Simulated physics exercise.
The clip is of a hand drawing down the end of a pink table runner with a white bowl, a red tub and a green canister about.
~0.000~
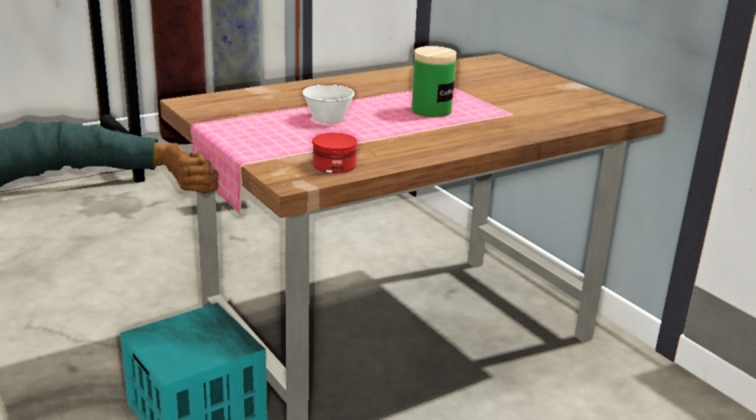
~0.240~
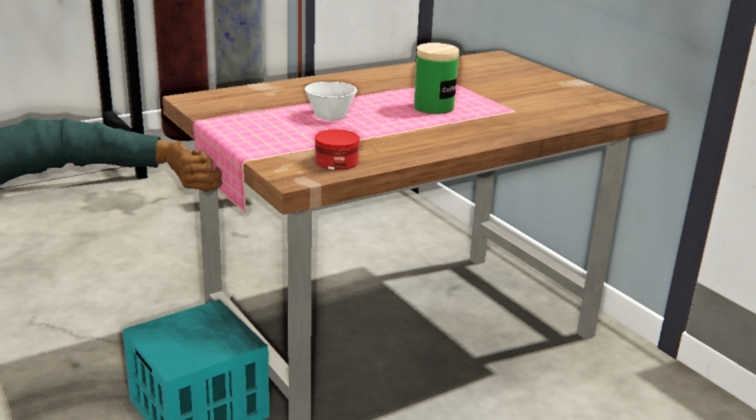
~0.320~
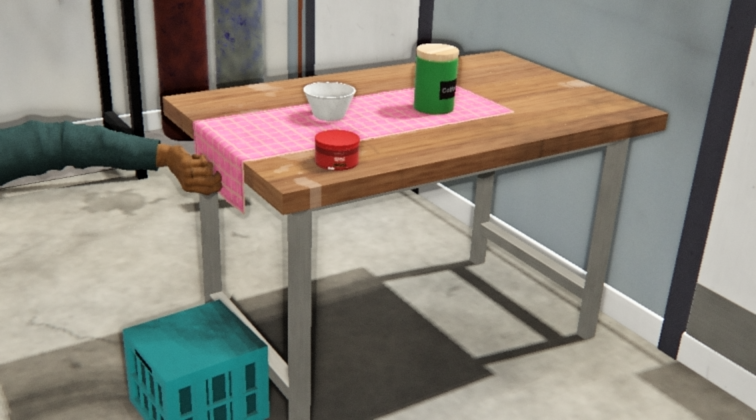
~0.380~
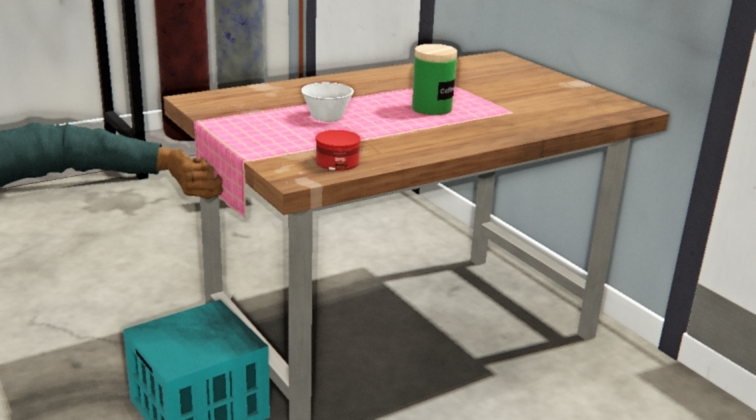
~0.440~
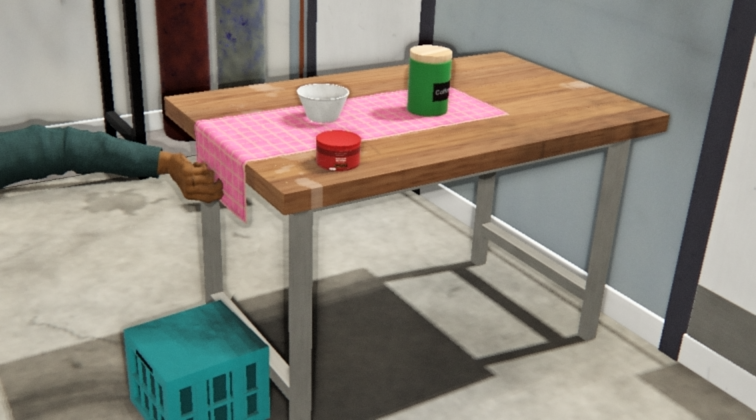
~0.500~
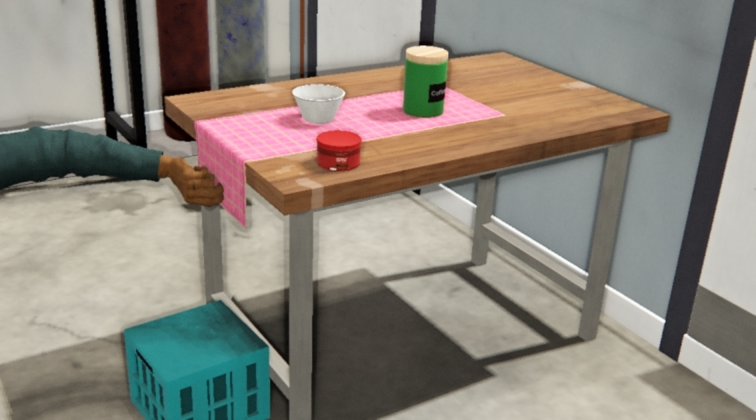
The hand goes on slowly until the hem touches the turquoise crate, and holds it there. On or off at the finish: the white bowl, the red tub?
Outcome: The white bowl goes over the edge; the red tub keeps clear of the edge.
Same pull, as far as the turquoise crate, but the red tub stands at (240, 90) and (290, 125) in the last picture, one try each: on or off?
At the first it remains up there; at the second it is carried off.
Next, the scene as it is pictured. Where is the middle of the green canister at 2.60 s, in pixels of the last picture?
Close to (305, 99).
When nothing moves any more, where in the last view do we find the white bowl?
At about (172, 301).
By 1.02 s, hem going down; bowl carried along near (288, 110); tub still.
By 1.84 s, hem going down; bowl carried along near (238, 118); tub still.
By 2.60 s, hem on the crate; bowl down below near (172, 301); tub still.
When it is over, hem on the crate; bowl down below near (172, 301); tub still. The white bowl is carried off the end and the red tub stays on the table.
